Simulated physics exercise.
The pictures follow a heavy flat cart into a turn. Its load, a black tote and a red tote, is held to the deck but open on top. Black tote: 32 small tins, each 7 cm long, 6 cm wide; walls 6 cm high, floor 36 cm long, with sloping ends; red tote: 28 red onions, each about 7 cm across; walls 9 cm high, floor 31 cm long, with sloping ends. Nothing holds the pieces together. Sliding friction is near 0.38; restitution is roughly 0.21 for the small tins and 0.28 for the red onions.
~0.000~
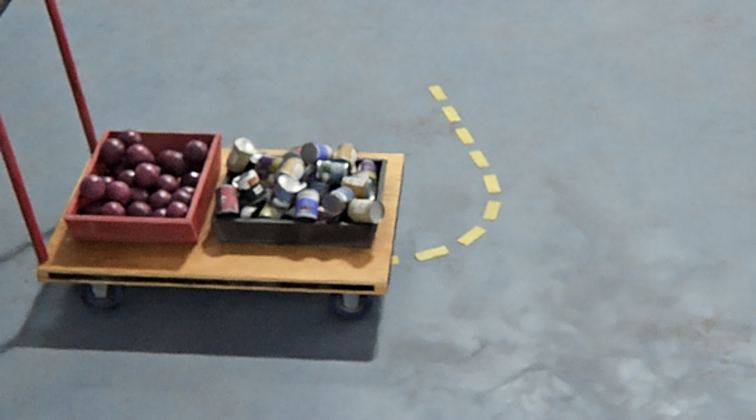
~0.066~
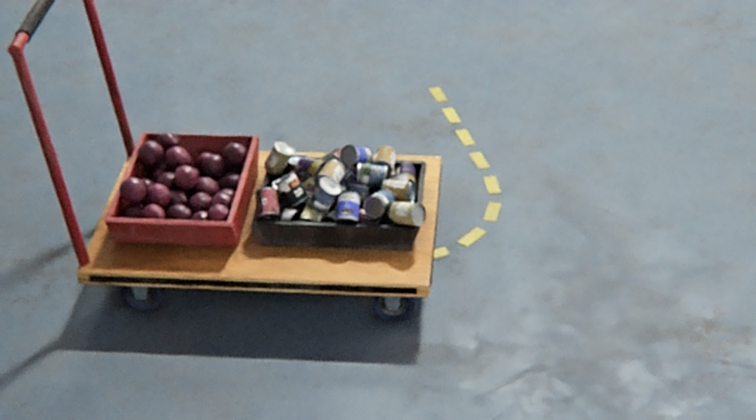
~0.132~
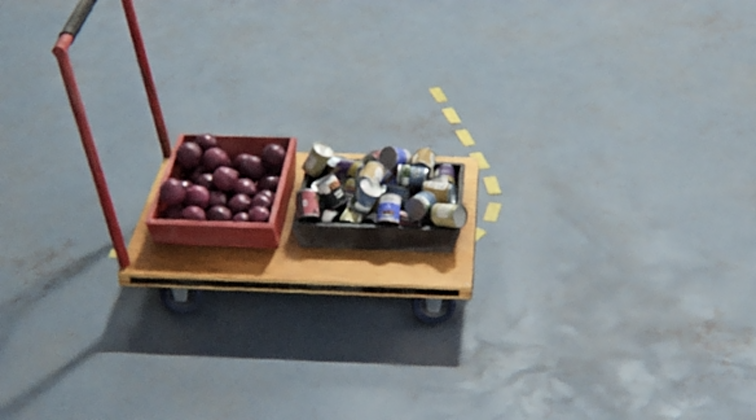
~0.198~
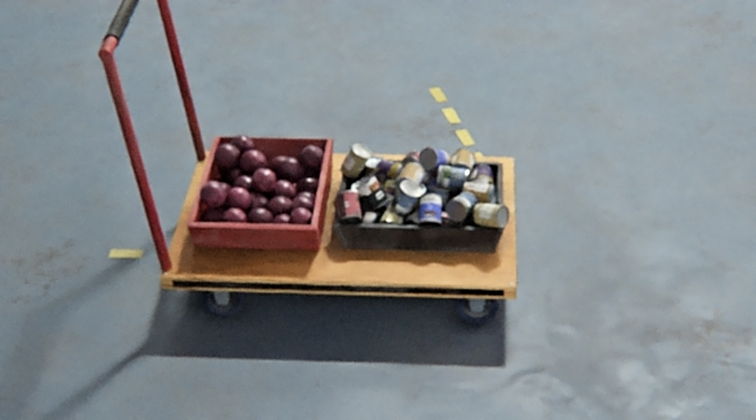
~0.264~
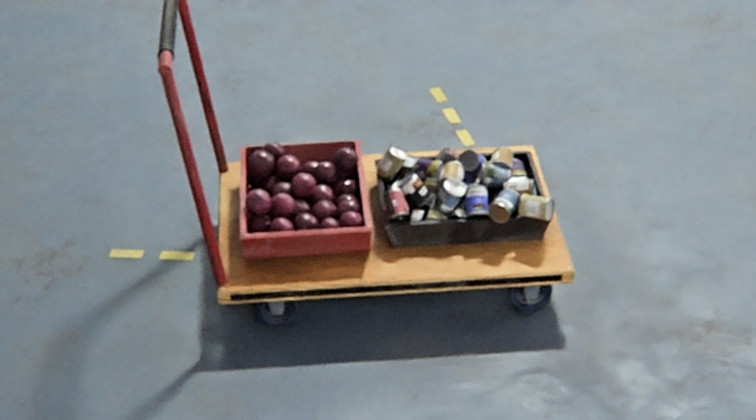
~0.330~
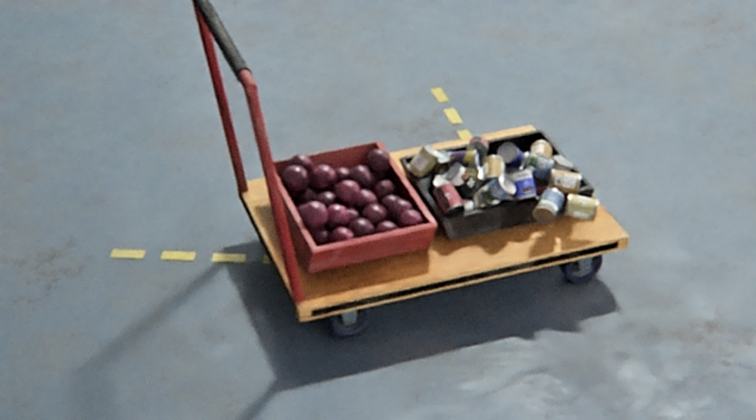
At the start, a flat cart with a red tote of dark red onions and a black tote of small tins rolls right across a grey floor, over a curved dashed yellow line. Then its front swings toward the viewer as it keeps rolling, and a couple of tins slip over the black tote's rim.
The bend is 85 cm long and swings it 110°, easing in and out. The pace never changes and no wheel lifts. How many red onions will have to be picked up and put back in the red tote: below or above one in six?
The red tote loses under a sixth of its red onions.
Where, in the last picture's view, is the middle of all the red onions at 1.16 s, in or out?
At about (450, 29).
After 0.44 s, 6 of 32 out of the black tote and 0 of 28 out of the red tote.
After 0.54 s, 11 of 32 out of the black tote and 0 of 28 out of the red tote.
After 0.71 s, 12 of 32 out of the black tote and 1 of 28 out of the red tote.
When it is over (at 1.16 s), 13 of 32 out of the black tote and 2 of 28 out of the red tote. Asked share, 2 of 28, 7 per cent.
